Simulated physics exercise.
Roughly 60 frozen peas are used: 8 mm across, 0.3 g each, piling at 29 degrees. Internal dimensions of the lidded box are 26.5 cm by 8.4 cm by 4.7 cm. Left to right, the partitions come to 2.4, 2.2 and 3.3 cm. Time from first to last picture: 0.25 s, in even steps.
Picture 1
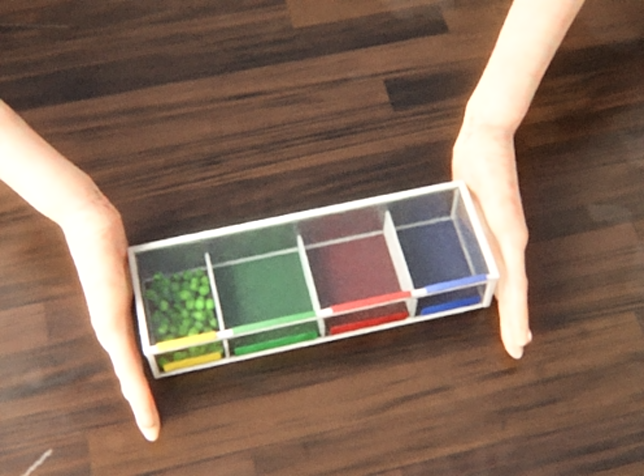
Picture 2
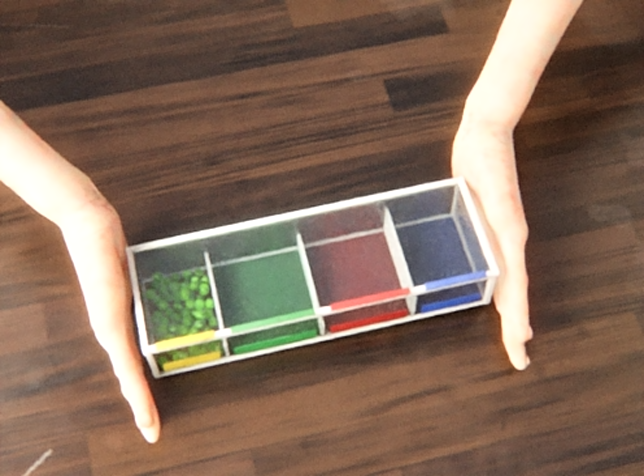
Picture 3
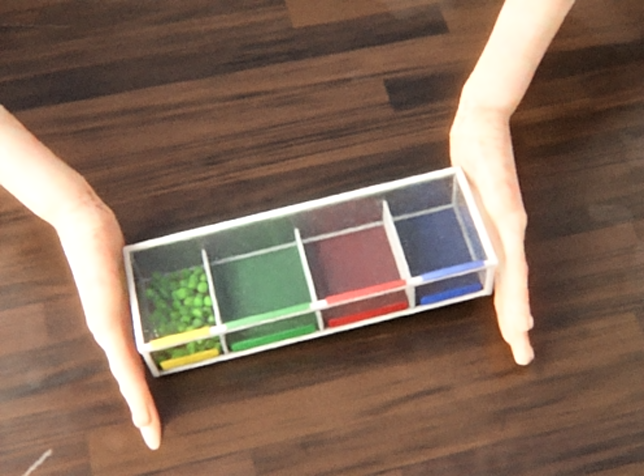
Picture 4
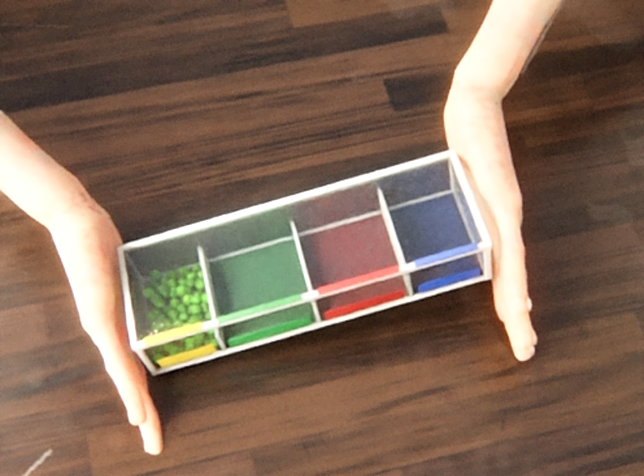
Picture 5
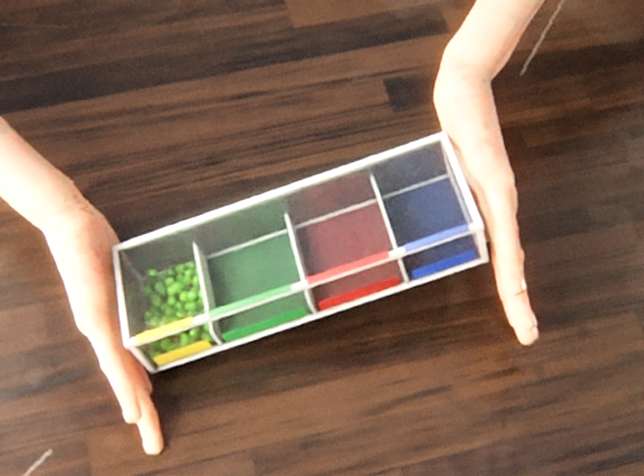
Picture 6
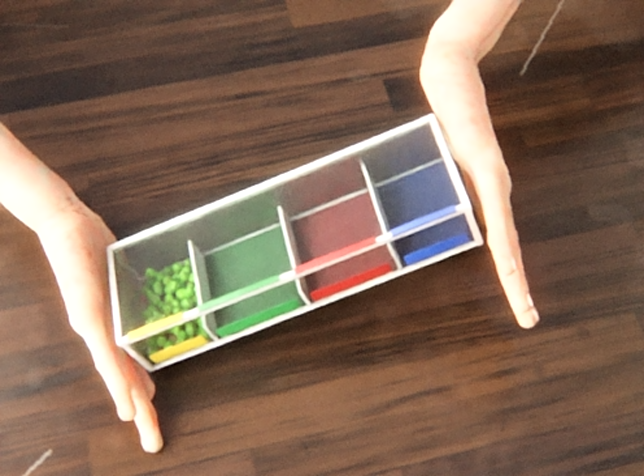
The video shows two hands holding the ends of a clear lidded box with four coloured compartments, green peas in the leftmost yellow one, as the right end gradually rises and the peas stay in that compartment.
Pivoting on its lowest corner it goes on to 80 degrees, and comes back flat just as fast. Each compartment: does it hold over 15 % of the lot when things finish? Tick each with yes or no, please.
Red - no; blue - no; green - no; yellow - yes.
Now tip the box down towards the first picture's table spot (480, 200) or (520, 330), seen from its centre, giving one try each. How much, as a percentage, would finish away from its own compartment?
Estimate: Some 60 % and some 65 % respectively.
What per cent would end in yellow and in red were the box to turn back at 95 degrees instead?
With that change, yellow ends at 100 percent while red ends at 0 percent.
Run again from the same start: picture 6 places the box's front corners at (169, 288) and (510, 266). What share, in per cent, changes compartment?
Around 50 per cent, it would seem.
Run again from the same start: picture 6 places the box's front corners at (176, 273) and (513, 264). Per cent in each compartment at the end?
Per cent at the end: Red 30; blue 5; green 25; yellow 40.
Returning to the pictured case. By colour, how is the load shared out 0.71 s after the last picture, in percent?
Per cent by colour: Red 0; blue 0; green 0; yellow 100.
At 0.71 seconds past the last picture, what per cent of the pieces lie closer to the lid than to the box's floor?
0 %.
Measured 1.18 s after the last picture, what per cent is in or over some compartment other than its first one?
I'd put it at about 0 per cent.
Then, 0.71 s after the last picture, tilt 79 degrees; yellow 100 %.
Then, 1.18 s after the last picture, tilt 34 degrees; yellow 100 %.
Then, 1.73 s after the last picture, tilt 0 degrees; yellow 100 %.
In the end, red 0 %, blue 0 %, green 0 %, yellow 100 %.
